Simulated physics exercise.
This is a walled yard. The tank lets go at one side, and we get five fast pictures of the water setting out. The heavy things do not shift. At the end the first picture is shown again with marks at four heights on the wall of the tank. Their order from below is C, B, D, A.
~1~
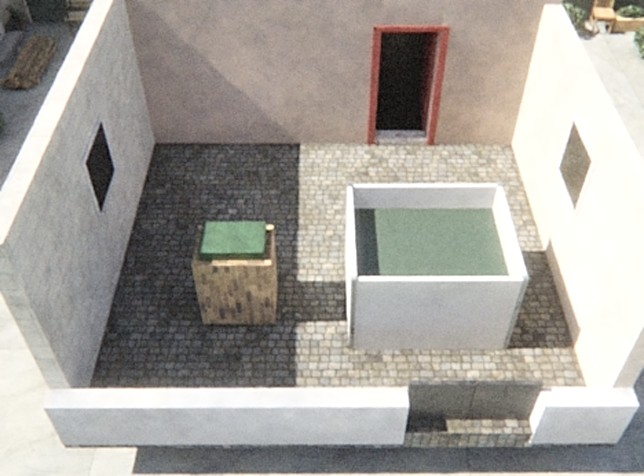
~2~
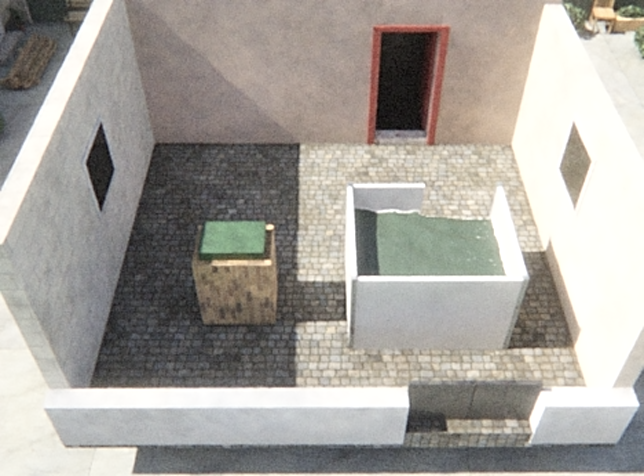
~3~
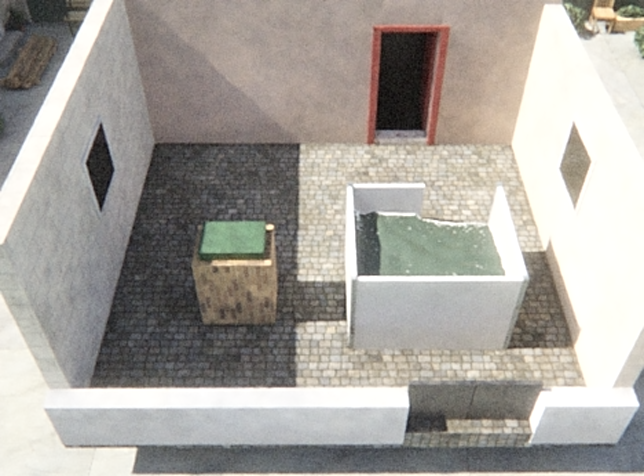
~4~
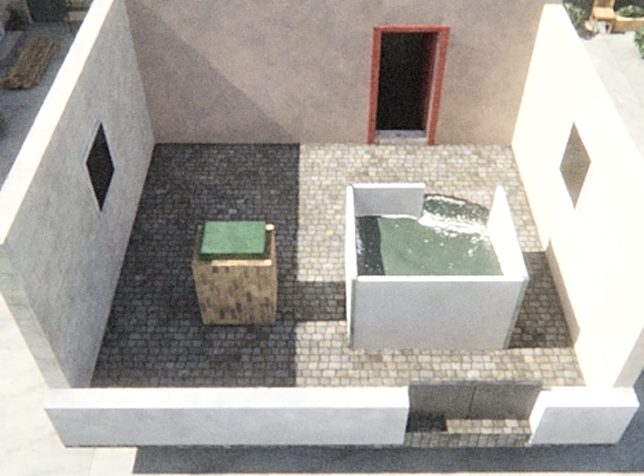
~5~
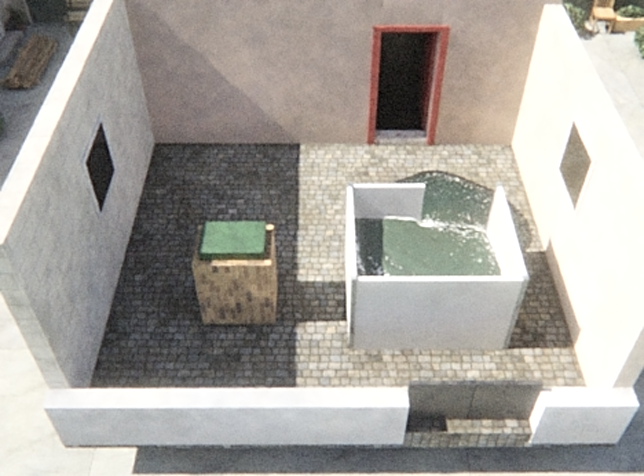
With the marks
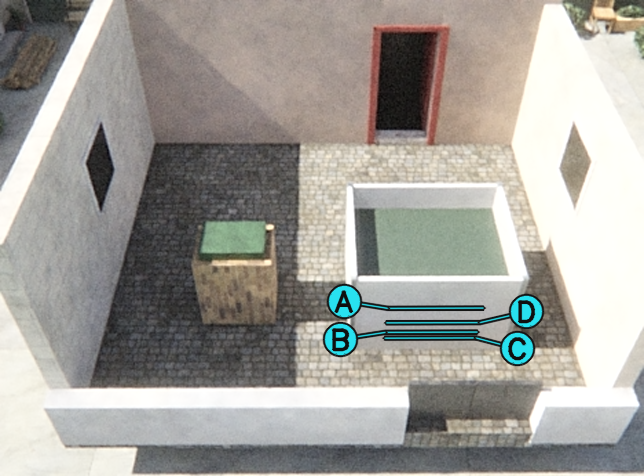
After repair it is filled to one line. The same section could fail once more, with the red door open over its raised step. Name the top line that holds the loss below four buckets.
B is the one.
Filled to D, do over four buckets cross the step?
Yes, it does.
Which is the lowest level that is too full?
Level D.
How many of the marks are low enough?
Two of them.
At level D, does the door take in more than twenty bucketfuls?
No, less.
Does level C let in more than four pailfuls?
No, not at all.
In cyan, A at (435, 308); B at (431, 332); C at (430, 338); D at (433, 322); from the bottom up C, B, D, A.
With A, dozens of bucketfuls pour in.
With B, a splash gets over, under a bucket.
With C, nothing gets over.
With D, about 9 bucketfuls get in.
